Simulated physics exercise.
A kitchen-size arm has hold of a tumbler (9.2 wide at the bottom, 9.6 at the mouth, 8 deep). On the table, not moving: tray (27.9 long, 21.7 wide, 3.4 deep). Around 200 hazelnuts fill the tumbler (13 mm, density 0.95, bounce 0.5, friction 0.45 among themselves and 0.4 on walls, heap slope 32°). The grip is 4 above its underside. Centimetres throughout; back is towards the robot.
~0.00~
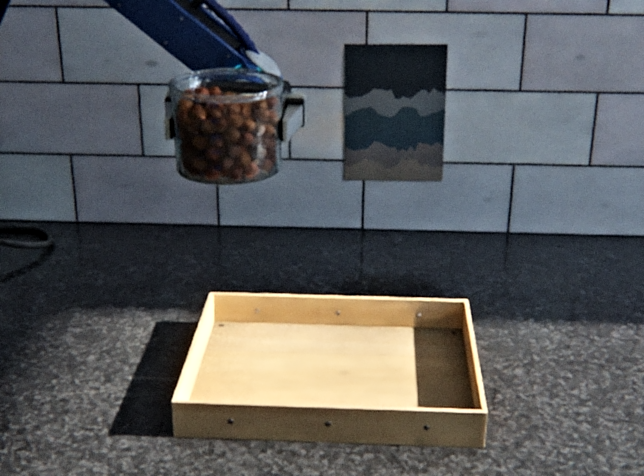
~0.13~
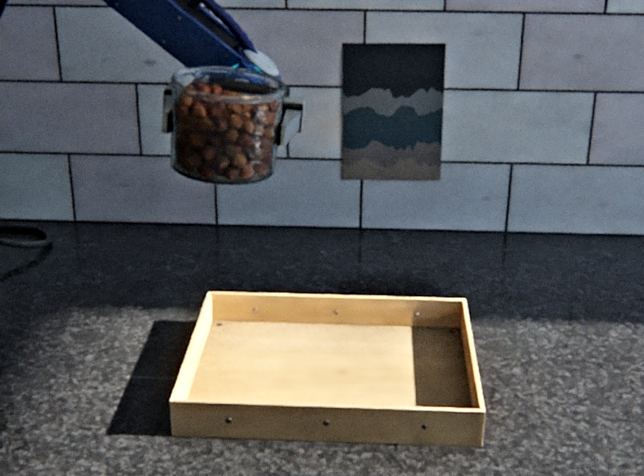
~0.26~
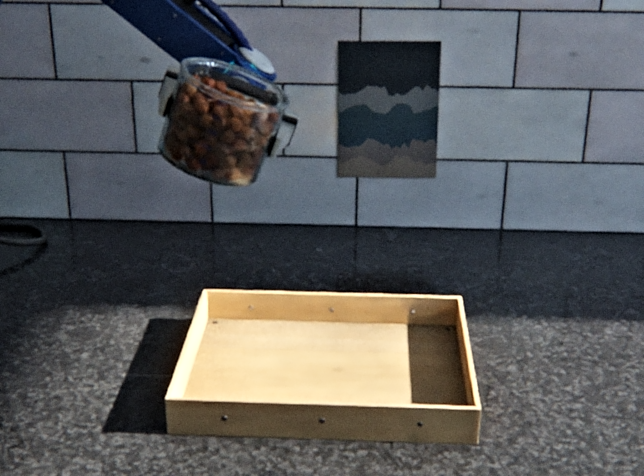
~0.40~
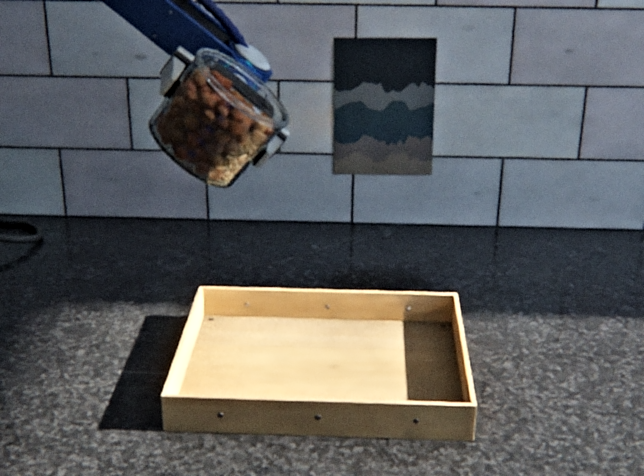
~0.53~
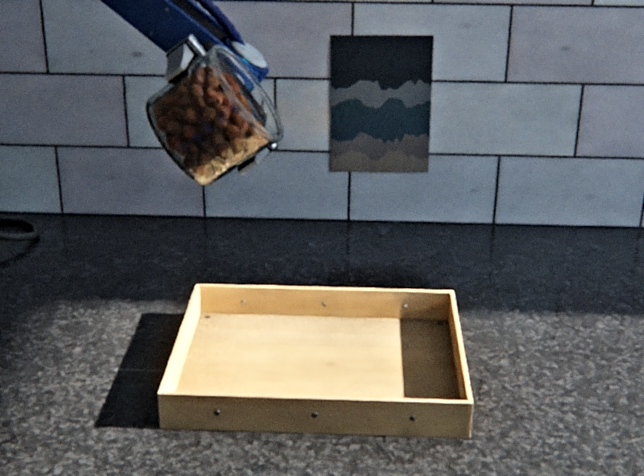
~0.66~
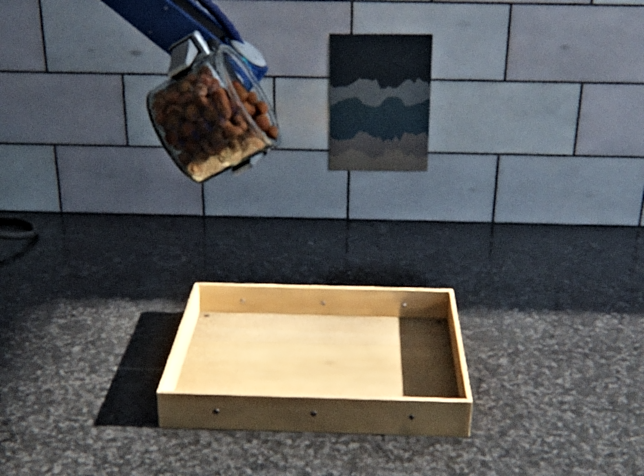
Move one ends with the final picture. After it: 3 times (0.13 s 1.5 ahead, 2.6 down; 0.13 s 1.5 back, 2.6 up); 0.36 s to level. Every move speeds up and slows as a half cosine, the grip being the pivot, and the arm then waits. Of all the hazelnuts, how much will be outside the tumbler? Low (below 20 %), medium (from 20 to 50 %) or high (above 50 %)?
Outside the tumbler the share is low, below 20 %.
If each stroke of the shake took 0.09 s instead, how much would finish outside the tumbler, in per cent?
Then about 15 per cent.
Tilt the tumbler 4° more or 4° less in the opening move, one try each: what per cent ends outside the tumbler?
Some 5 and 0 per cent.
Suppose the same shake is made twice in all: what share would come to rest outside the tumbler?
Then about 5 per cent.
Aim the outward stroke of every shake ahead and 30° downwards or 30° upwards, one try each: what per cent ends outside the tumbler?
About 10 and 30 per cent.
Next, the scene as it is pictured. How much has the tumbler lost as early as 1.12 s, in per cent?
Near 5 per cent so far.
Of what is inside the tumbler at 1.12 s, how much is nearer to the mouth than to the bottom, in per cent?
Some 40 per cent.
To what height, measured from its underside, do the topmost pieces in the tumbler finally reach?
About 8.0 cm.
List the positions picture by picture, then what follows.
In the first frame, tumbler middle at (228, 127), level; upper third of the load around (229, 110), from x 185 to 270, top at y 95; 201 in the tumbler.
In the second frame, tumbler middle at (226, 126), tilted 6° forward; upper third of the load around (221, 109), from x 180 to 270, top at y 90.
In the third frame, tumbler middle at (221, 124), tilted 20° forward; upper third of the load around (215, 108), from x 170 to 275, top at y 80.
In the fourth frame, tumbler middle at (217, 121), tilted 39° forward; upper third of the load around (207, 103), from x 165 to 270, top at y 70.
In the fifth frame, tumbler middle at (213, 118), tilted 53° forward; upper third of the load around (203, 98), from x 160 to 265, top at y 70.
In the sixth frame, tumbler middle at (213, 117), tilted 59° forward; upper third of the load around (202, 98), from x 160 to 270, top at y 75; 201 in the tumbler.
By 1.12 s, tilted 59° forward, highest piece 28 above the table; 194 in the tumbler, 5 in the tray, 2 in flight or on a rim.
By 1.57 s, tilted 42° forward, highest piece 29 above the table; 189 in the tumbler, 11 in the tray, 1 in flight or on a rim.
By 2.00 s, level, highest piece 31 above the table; 188 in the tumbler, 13 in the tray.
By 3.05 s, level, highest piece 31 above the table; 188 in the tumbler, 13 in the tray.
Final count, 188 in the tumbler, 13 in the tray. That is 6 % outside the tumbler.
